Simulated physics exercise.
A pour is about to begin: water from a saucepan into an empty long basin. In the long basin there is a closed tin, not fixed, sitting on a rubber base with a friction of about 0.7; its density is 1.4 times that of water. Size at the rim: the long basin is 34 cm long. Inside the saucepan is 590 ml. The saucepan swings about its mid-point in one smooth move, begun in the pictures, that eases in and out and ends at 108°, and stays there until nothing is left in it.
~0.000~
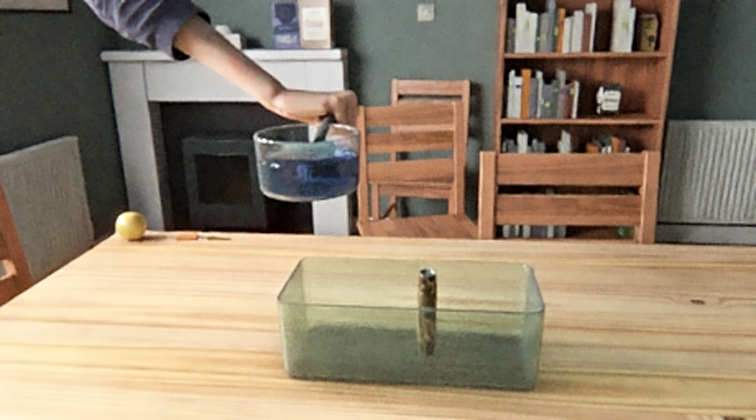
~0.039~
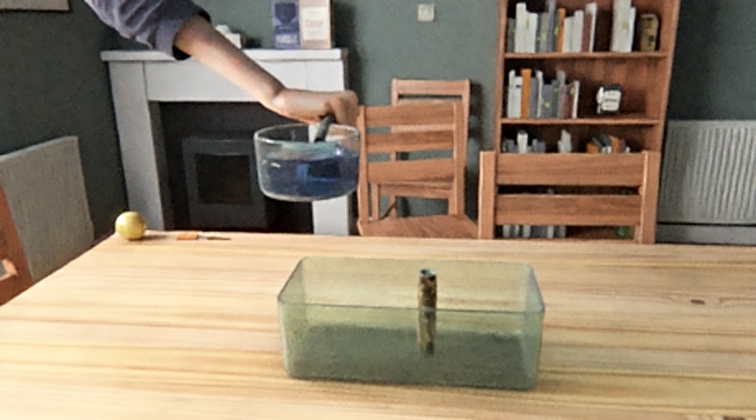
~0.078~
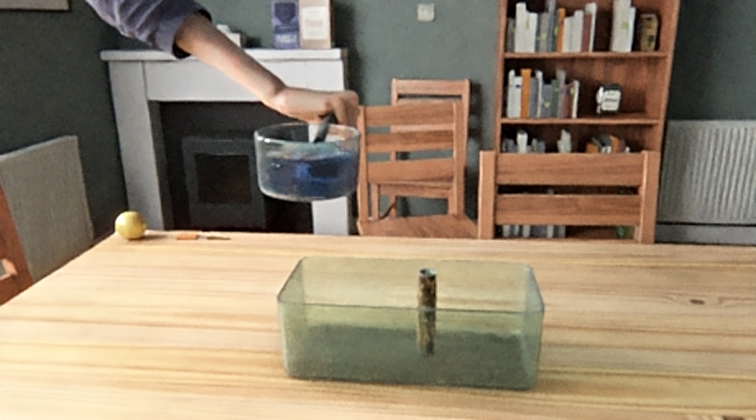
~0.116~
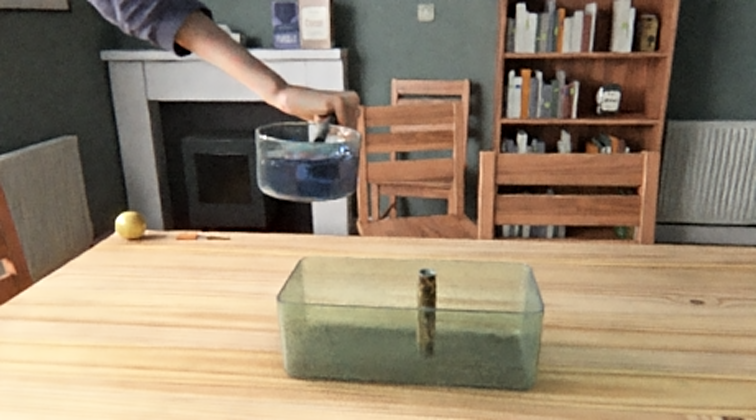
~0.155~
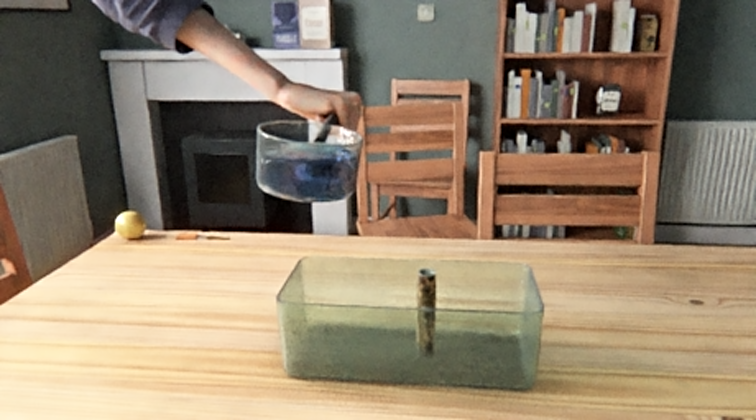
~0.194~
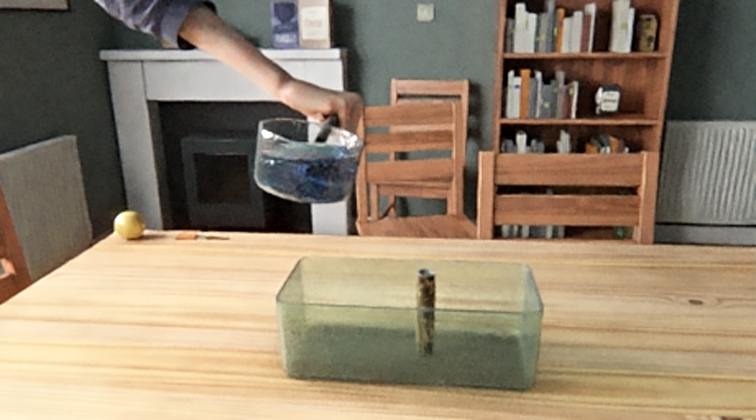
A hand slowly tilts a glass pan of bluish water rightward above a long clear basin.
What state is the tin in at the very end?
The tin is upright.
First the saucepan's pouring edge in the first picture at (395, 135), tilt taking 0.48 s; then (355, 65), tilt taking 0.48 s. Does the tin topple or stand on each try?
First it topples; then it falls.
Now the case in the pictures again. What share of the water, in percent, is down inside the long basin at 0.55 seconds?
3 %, more or less.
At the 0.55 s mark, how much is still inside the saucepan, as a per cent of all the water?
I'd estimate some 60 % remains.
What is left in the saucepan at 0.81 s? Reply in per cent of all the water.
Around 10 in a hundred.
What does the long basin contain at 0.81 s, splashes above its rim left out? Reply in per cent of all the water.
I'd say roughly 74 in a hundred of it.
After 0.55 s the tilt is 75° and 60 per cent is still to pour; the tin stands where it began.
After 0.81 s the tilt is 107° and 10 per cent is still to pour; the tin stands where it began.
After 1.08 s the tilt is 108° and 0 per cent is still to pour; the tin stands where it began.
After 1.37 s the tilt is 108° and 0 per cent is still to pour; the tin stands where it began.
In the end the tin stands where it began.
